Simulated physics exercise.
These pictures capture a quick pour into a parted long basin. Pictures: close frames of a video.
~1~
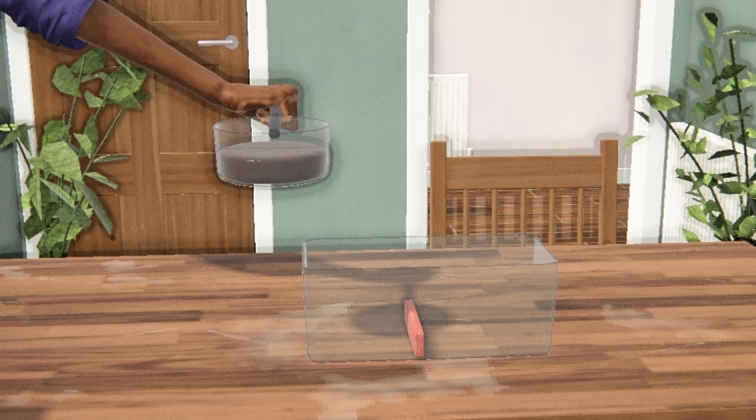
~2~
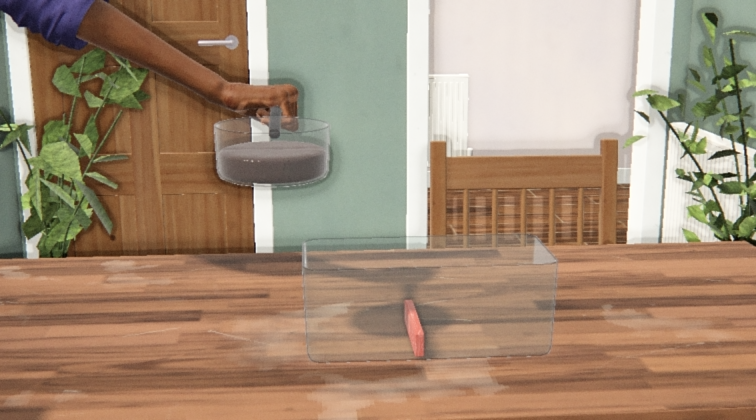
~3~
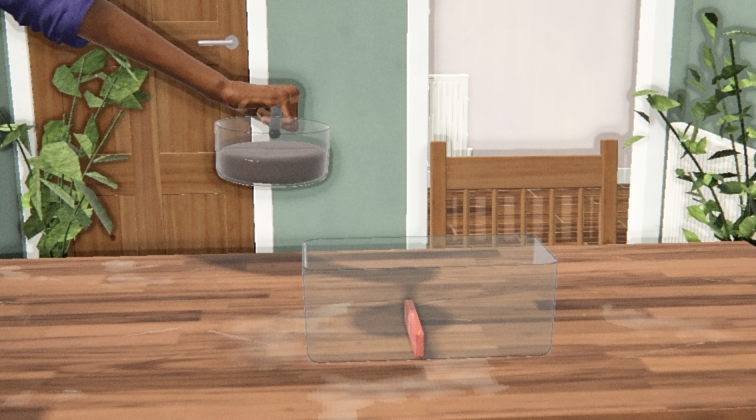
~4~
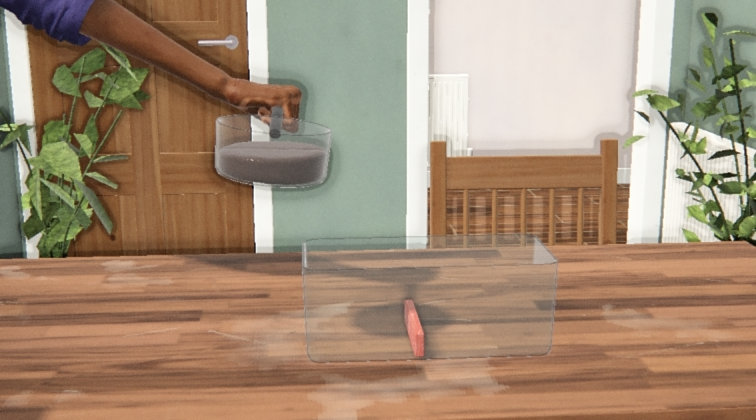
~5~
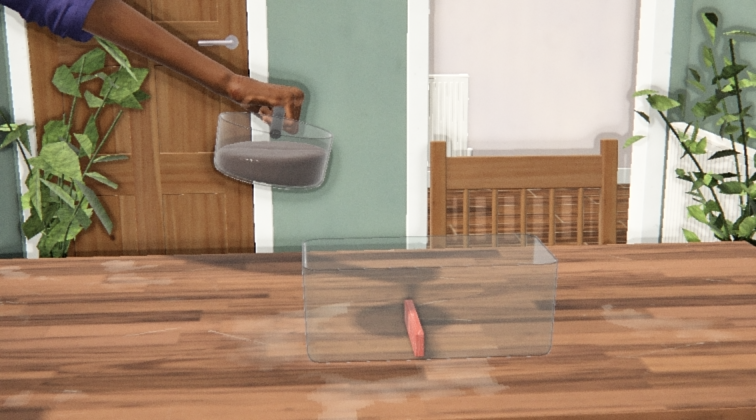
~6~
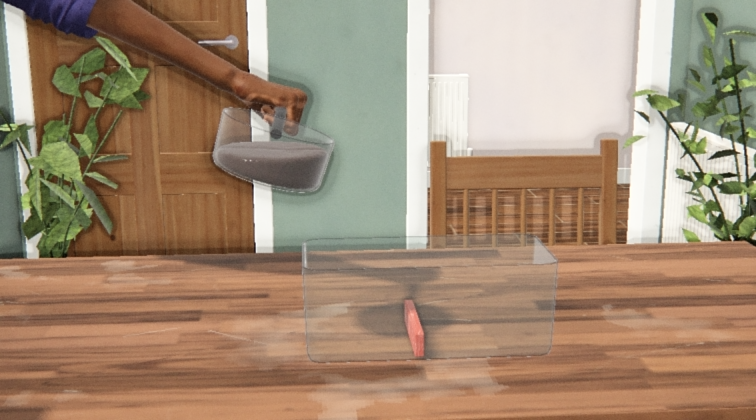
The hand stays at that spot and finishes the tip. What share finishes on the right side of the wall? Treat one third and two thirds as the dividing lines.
Low band.
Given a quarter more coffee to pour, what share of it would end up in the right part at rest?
About 10 in a hundred.
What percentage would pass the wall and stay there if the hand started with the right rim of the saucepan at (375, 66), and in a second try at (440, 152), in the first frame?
You'd get around 60 per cent and then around 95 per cent.
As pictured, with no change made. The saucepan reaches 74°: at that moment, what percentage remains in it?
It works out to close to 50 percent.
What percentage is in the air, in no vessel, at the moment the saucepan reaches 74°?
35 in a hundred.
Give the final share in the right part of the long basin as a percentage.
Estimate: Some 10 per cent.
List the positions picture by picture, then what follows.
In the first picture, tilt 0°; pouring edge (329, 125); surface from (219, 150) to (326, 149); the long basin's rim runs from (303, 255) to (546, 249); the wall's top is at (414, 317).
In the second picture, tilt 1°; pouring edge (329, 126); surface from (219, 150) to (327, 149).
In the third picture, tilt 3°; pouring edge (330, 128); surface from (219, 150) to (326, 150).
In the fourth picture, tilt 6°; pouring edge (331, 132); surface from (219, 150) to (327, 150).
In the fifth picture, tilt 11°; pouring edge (332, 137); surface from (218, 150) to (327, 150).
In the sixth picture, tilt 17°; pouring edge (333, 143); surface from (217, 149) to (328, 150).
A moment on, the saucepan is tipped part way and 50 per cent is still to pour, 17 is left of the wall and 0 right of it.
Next, the saucepan is tipped right over and 5 per cent is still to pour, 80 is left of the wall and 6 right of it.
Then the saucepan is tipped right over and 0 per cent is still to pour, 88 is left of the wall and 9 right of it.
Later the saucepan is tipped right over and 0 per cent is still to pour, 88 is left of the wall and 9 right of it.
In the end 88 per cent lies left of the wall, 9 right of it and 3 outside.
